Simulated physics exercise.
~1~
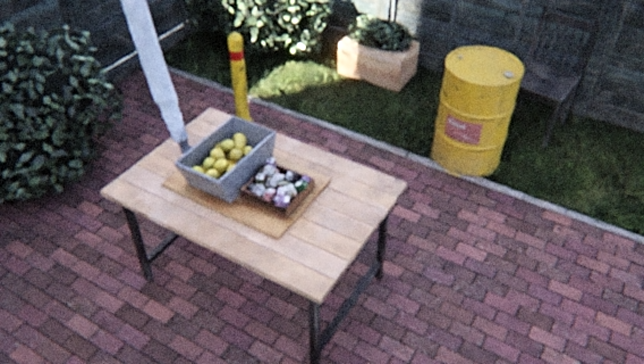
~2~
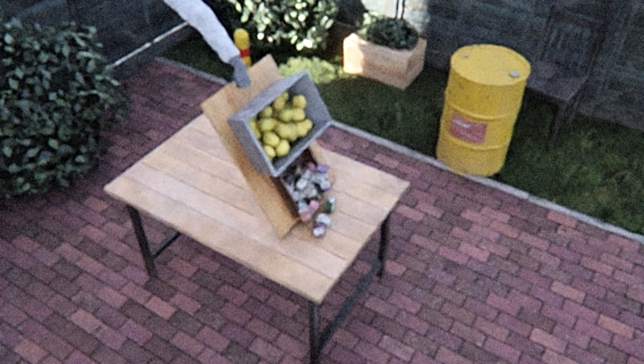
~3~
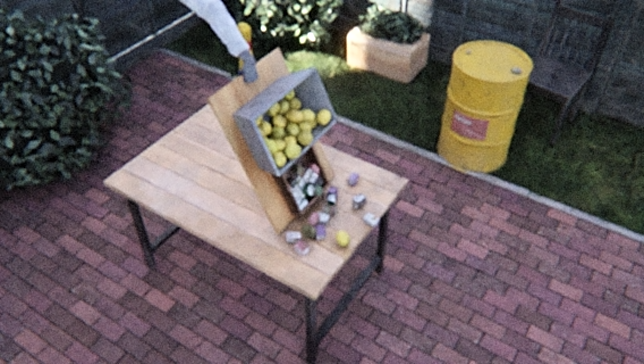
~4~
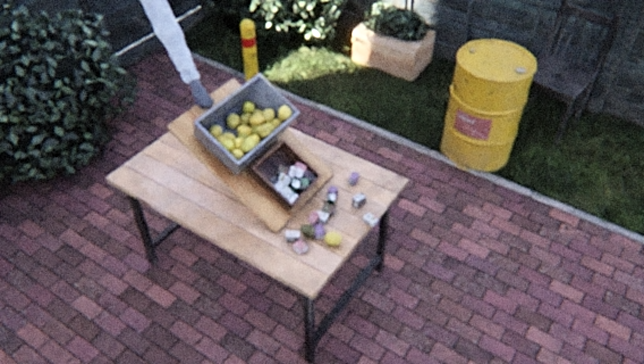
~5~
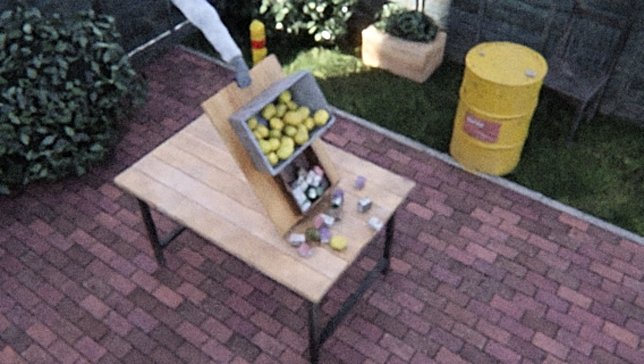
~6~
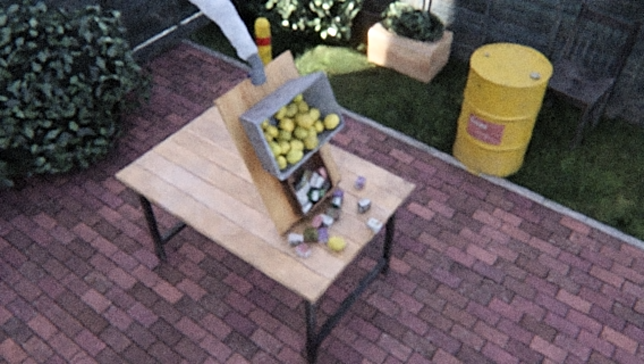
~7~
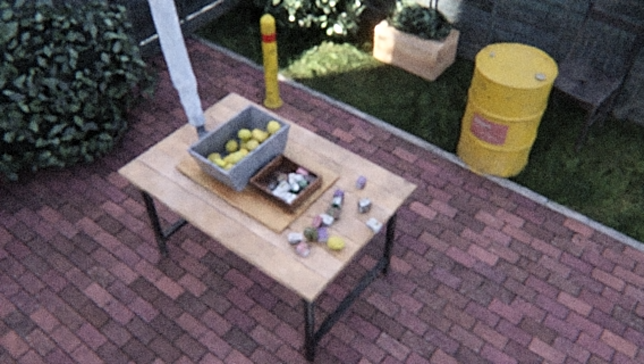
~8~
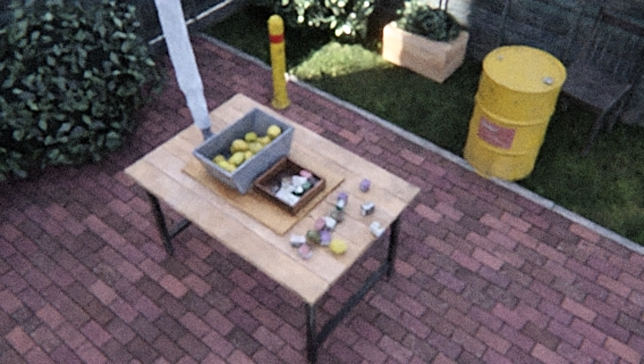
A board holding a grey container of lemons and a wooden container of small cartons is tipped steeply to the right by a pale arm, spilling many cartons and one lemon onto the table, then partly lowered, raised again without further spilling, and laid flat.
